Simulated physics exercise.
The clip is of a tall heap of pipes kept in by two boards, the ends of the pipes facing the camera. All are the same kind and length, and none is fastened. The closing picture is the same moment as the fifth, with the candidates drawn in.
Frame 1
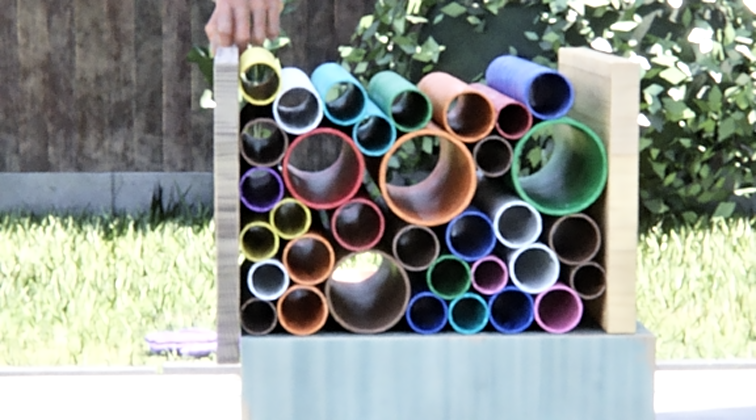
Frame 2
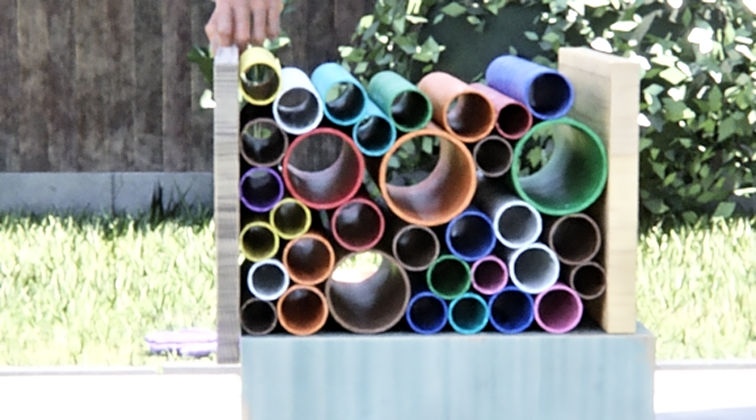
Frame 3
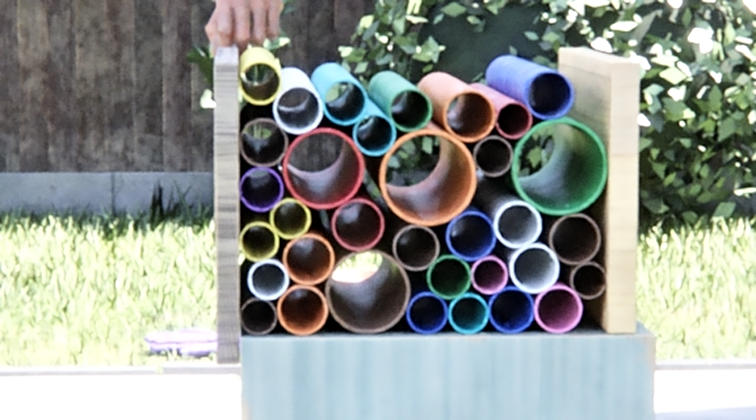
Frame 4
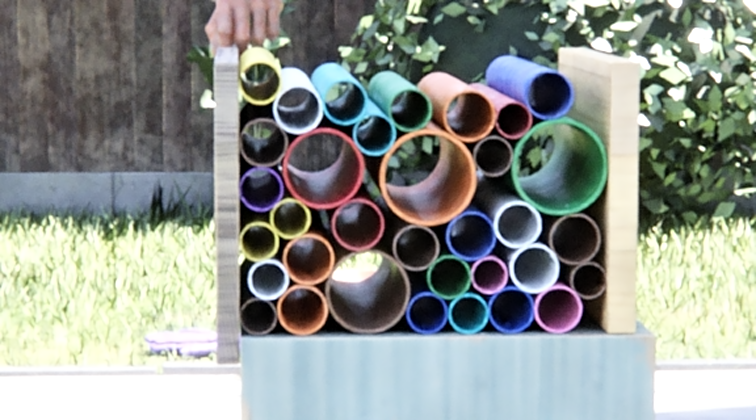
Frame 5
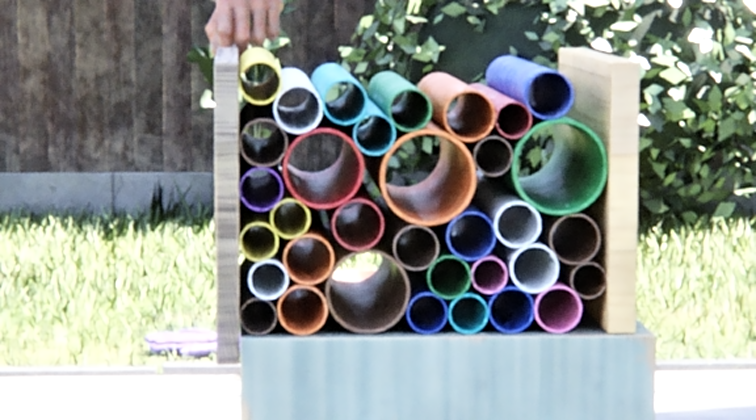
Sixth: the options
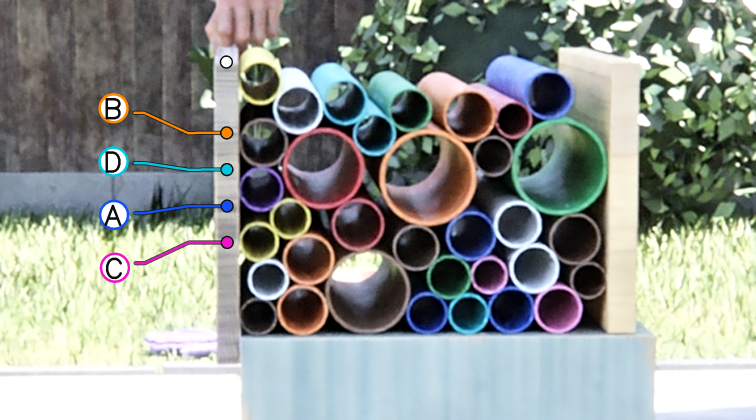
A tall heap of colourful pipes stands motionless between two upright boards on a pale blue base outdoors, seen end-on from the front, with grass, a dark fence and leafy shrubs behind. Large red, orange and green pipes sit among smaller ones, with a wide brown pipe low down and a blue one at upper right. A hand rests on the left board's top, and neither it nor the camera visibly moves.
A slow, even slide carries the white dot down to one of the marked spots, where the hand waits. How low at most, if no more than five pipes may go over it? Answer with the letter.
Slide it to C.
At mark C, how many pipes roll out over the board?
With C, four.
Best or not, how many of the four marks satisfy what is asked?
Four of the four.
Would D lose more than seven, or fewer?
Fewer than seven.
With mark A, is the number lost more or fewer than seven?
At A, fewer than seven.
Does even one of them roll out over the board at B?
No, at B.
On the marked copy, A at (227, 206); B at (227, 133); C at (227, 243); D at (227, 170); the white dot at (226, 62).
Following C. Soon after the start, top of the board (239, 145).
Later, top of the board (240, 239).
In the end, top of the board (240, 241), four out over the board.
As for the rest, A one out over the board; B none out over the board; D one out over the board.
